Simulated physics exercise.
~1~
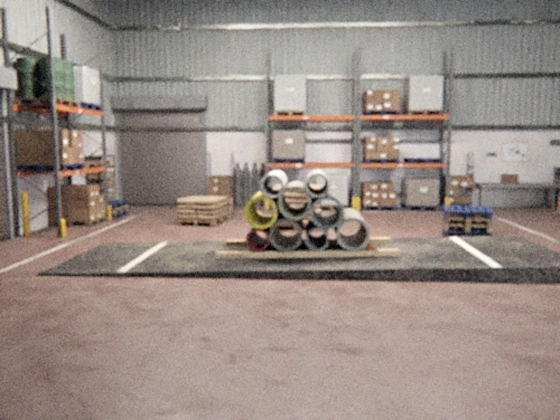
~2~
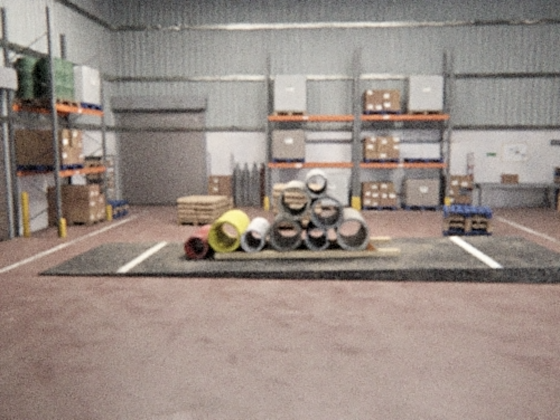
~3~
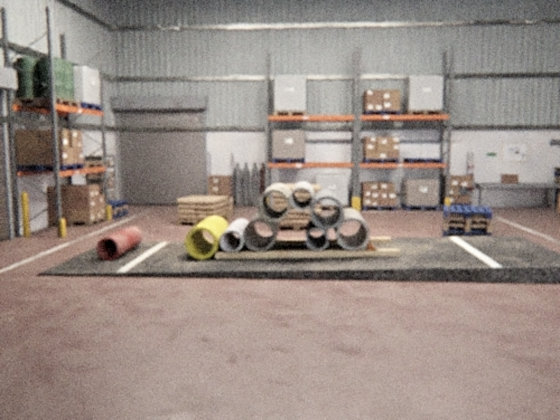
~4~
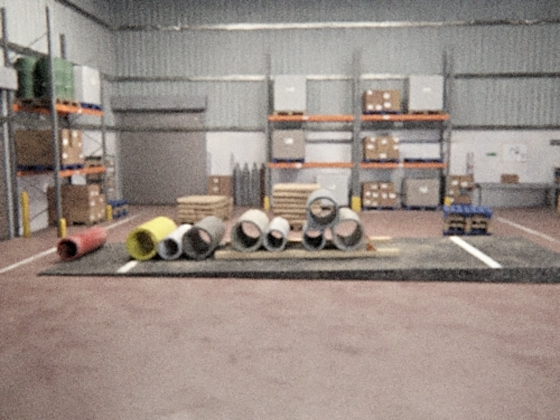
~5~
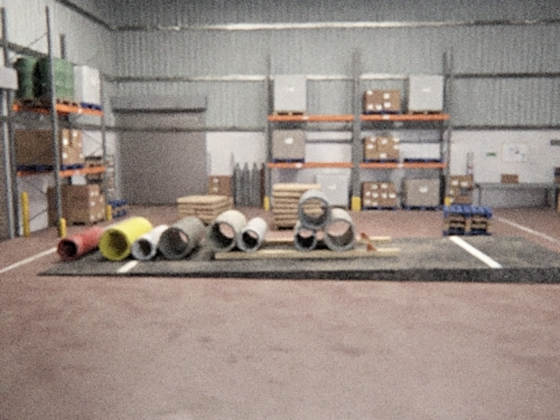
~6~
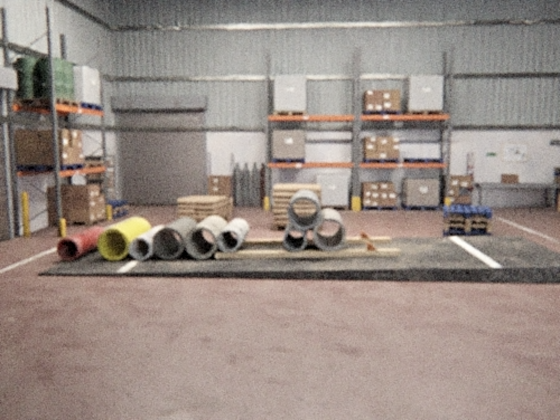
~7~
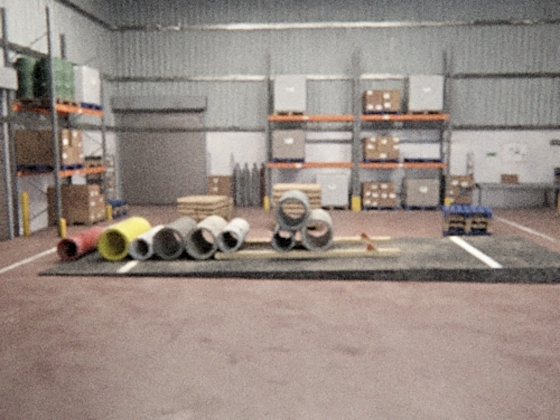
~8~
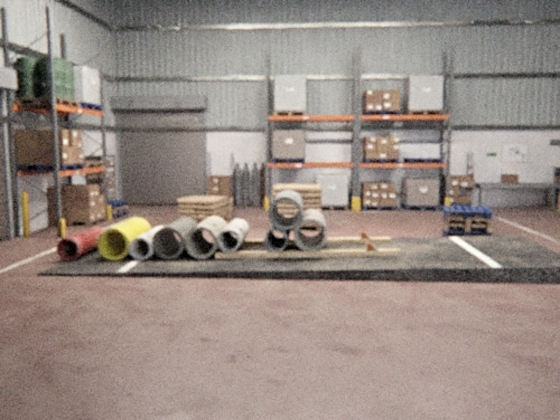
In a warehouse storage bay with loaded orange-and-blue racks behind, a fixed view faces a dark pad marked with white lines at left and right. Nine hollow pipes, mostly grey, sit end-on in a pile on timber bearers, with a yellow one and a red one at its left side. The pile gives way leftward, and the red pipe rolls off first, crossing the left line. The yellow follows across it while grey pipes drop and spread behind. At the end, six pipes rest in a row at left, and three grey ones remain clustered on the bearers.
